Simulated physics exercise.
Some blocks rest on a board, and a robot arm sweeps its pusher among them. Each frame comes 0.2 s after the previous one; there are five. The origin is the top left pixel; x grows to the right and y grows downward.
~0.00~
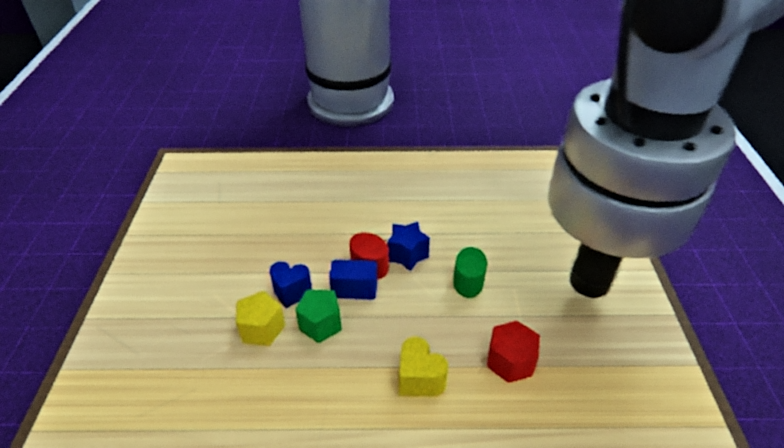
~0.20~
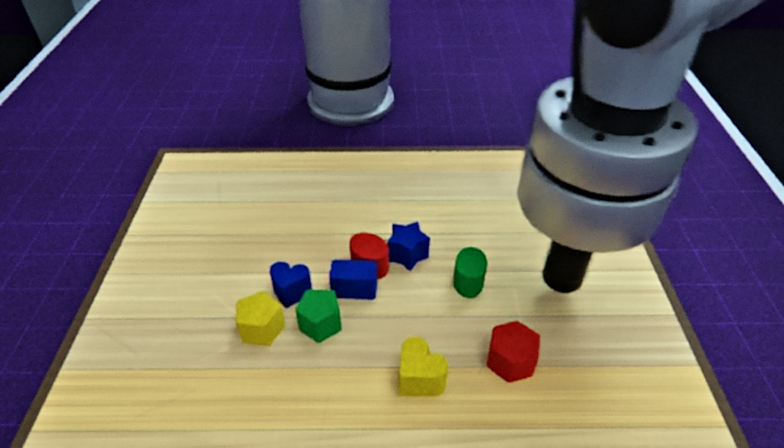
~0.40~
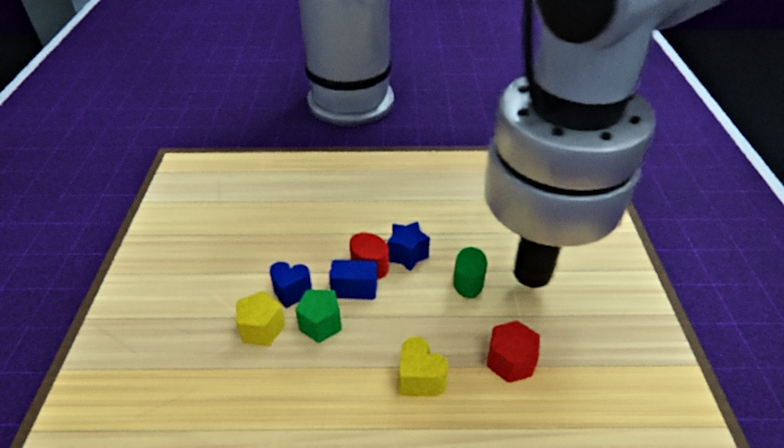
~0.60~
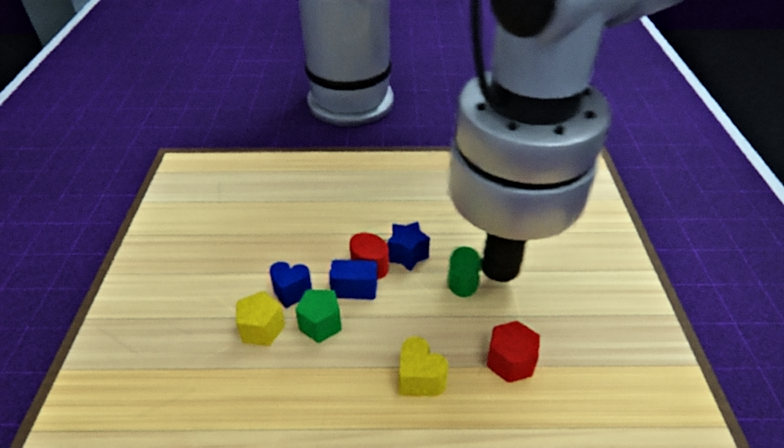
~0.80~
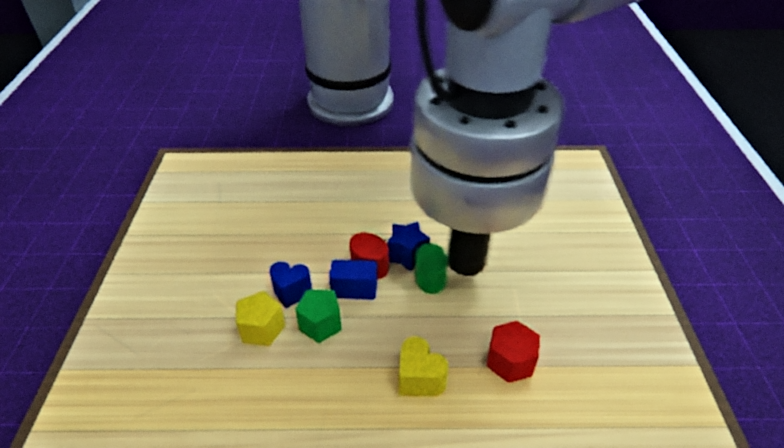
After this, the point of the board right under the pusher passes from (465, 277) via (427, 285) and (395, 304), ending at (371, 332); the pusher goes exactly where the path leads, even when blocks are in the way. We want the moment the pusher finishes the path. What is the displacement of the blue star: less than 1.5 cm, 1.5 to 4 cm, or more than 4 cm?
It falls in the under 1.5 cm band.
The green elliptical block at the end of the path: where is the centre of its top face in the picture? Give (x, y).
The middle of its upper face will lie at (364, 268).
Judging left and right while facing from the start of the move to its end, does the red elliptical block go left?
Short answer: No.
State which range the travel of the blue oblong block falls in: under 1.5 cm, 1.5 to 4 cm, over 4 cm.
1.5 to 4 cm.
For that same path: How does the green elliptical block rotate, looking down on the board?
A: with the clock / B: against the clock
Letter A.
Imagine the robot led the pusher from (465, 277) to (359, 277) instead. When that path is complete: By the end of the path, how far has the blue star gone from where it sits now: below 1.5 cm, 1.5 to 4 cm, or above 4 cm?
It goes 1.5 to 4 cm.
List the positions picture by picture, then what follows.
The first frame shows pusher tip (589, 284); block tops, blue oblong block (353, 269); red elliptical block (369, 245); blue star (408, 234); green elliptical block (472, 261).
The second frame shows pusher (562, 279); blocks unchanged.
The third frame shows pusher (532, 274); blocks unchanged.
The fourth frame shows pusher (500, 269); green elliptical block (466, 261).
The fifth frame shows pusher (467, 263); blue oblong block (353, 269); red elliptical block (369, 245); blue star (408, 234); green elliptical block (432, 258).
On the path given first. One third of the way, pusher (428, 271); red elliptical block (363, 244); blue star (399, 234), turned 40° clockwise; green elliptical block (392, 262), turned 25° clockwise.
Two thirds of the way, pusher (394, 290); blue oblong block (322, 269); red elliptical block (352, 241), turned 30° clockwise; blue star (399, 234), turned 40° clockwise; green elliptical block (364, 268), turned 50° clockwise.
At the end, pusher (371, 318); blue oblong block (322, 269); red elliptical block (352, 241), turned 30° clockwise; blue star (399, 234), turned 40° clockwise; green elliptical block (364, 268), turned 50° clockwise.
